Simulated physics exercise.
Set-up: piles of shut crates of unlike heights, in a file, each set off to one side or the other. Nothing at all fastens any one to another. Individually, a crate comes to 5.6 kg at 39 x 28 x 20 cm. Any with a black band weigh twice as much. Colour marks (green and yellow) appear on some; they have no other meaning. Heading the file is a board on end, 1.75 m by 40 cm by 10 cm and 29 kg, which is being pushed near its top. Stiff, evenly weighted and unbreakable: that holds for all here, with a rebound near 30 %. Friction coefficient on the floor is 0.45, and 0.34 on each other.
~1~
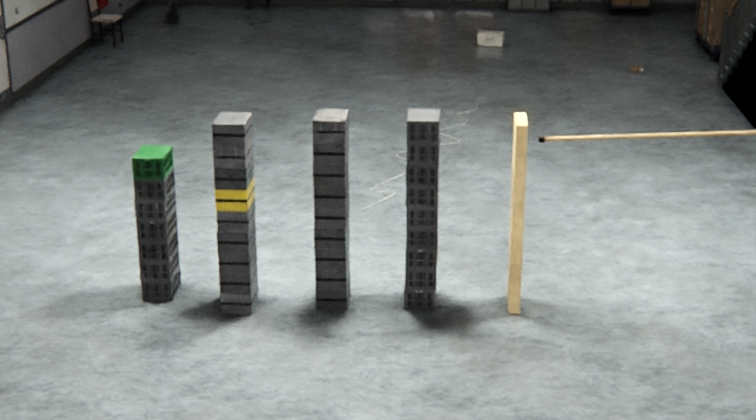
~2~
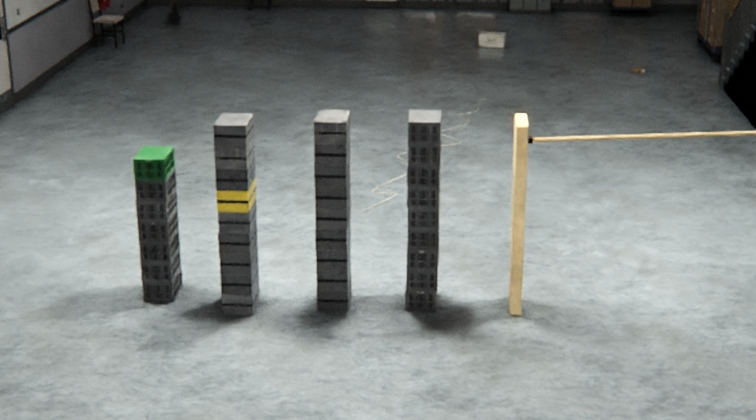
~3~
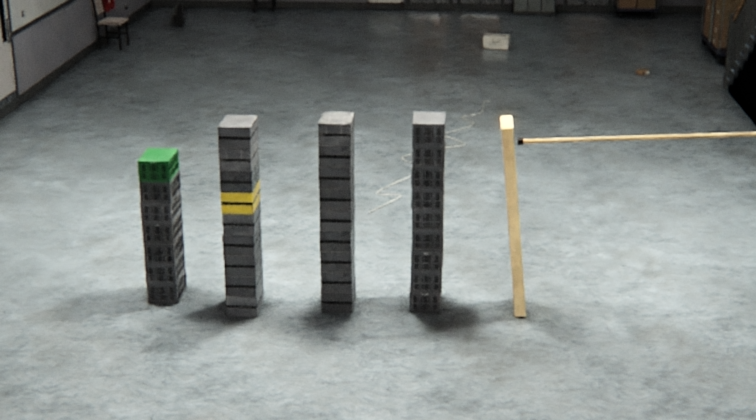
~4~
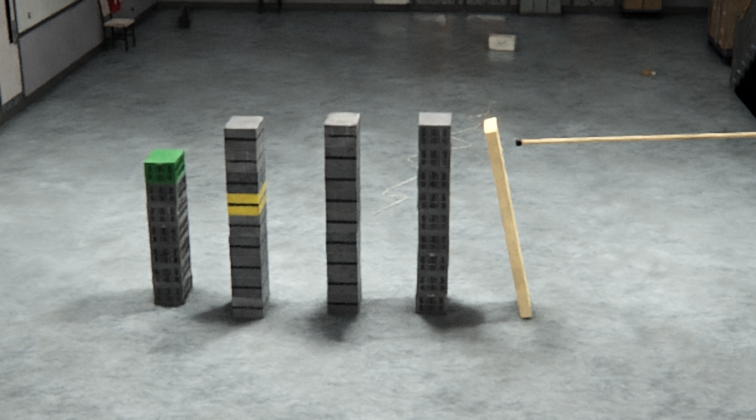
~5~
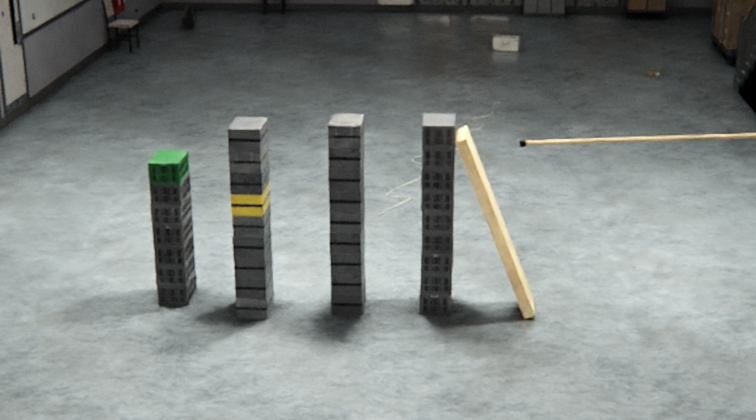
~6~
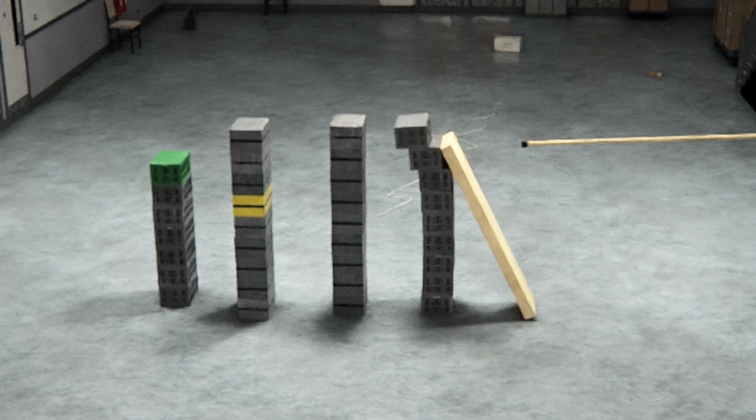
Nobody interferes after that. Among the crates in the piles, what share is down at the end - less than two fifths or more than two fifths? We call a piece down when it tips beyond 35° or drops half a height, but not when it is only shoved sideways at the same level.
I would say upwards of two fifths of them.
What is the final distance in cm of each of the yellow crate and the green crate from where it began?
Yellow shifts 190 cm and green shifts 380 cm.
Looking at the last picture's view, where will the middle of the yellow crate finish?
Its middle finishes near pixel (66, 306) of the last picture.
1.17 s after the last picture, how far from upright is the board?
At that moment it leans around 50° from upright.
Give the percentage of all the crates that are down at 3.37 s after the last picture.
85 %.
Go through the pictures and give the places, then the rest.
In the first picture (each place is the centre of the face we see best; the camera pans a little), pole end (543, 140) 11 cm short, board 0° from upright; yellow crate (231, 201); green crate (148, 169); the others all in place.
In the second picture, pole end (530, 141) 5 mm in, board 0° from upright; green crate (149, 170).
In the third picture, pole end (521, 143) 12 cm in, board 6° from upright; green crate (154, 172); the others all in place.
In the fourth picture, pole end (520, 143) 19 cm in, stopped, board 12° from upright; green crate (160, 173); the others all in place.
In the fifth picture, pole end (524, 144) 19 cm in, stopped, board 22° from upright; green crate (164, 174); the others all in place.
In the sixth picture, pole end (525, 145) 19 cm in, stopped, board 26° from upright; green crate (165, 175); yellow crate (249, 206); steepest lean 5°, the crate at (411, 138); 4 have shifted.
Then, 1.17 s later than the last frame, board 50° from upright; 5 of the 34 crates down.
Then, 2.31 s later than the last frame, board 55° from upright; 15 of the 34 crates down; yellow crate tilted 21°; green crate moved 11 cm.
Then, 2.81 s later than the last frame, board 55° from upright; 29 of the 34 crates down; yellow crate tilted 61°, 63 cm lower; green crate tilted 43°, 37 cm lower.
Then, 3.37 s later than the last frame, board 55° from upright; 29 of the 34 crates down; yellow crate on its side; green crate on its side.
When it is over, board 55° from upright; 29 of the 34 crates down; yellow crate on its side; green crate on its side. That is 85 per cent. In pixels of the last frame, middles, yellow crate near (66, 306).
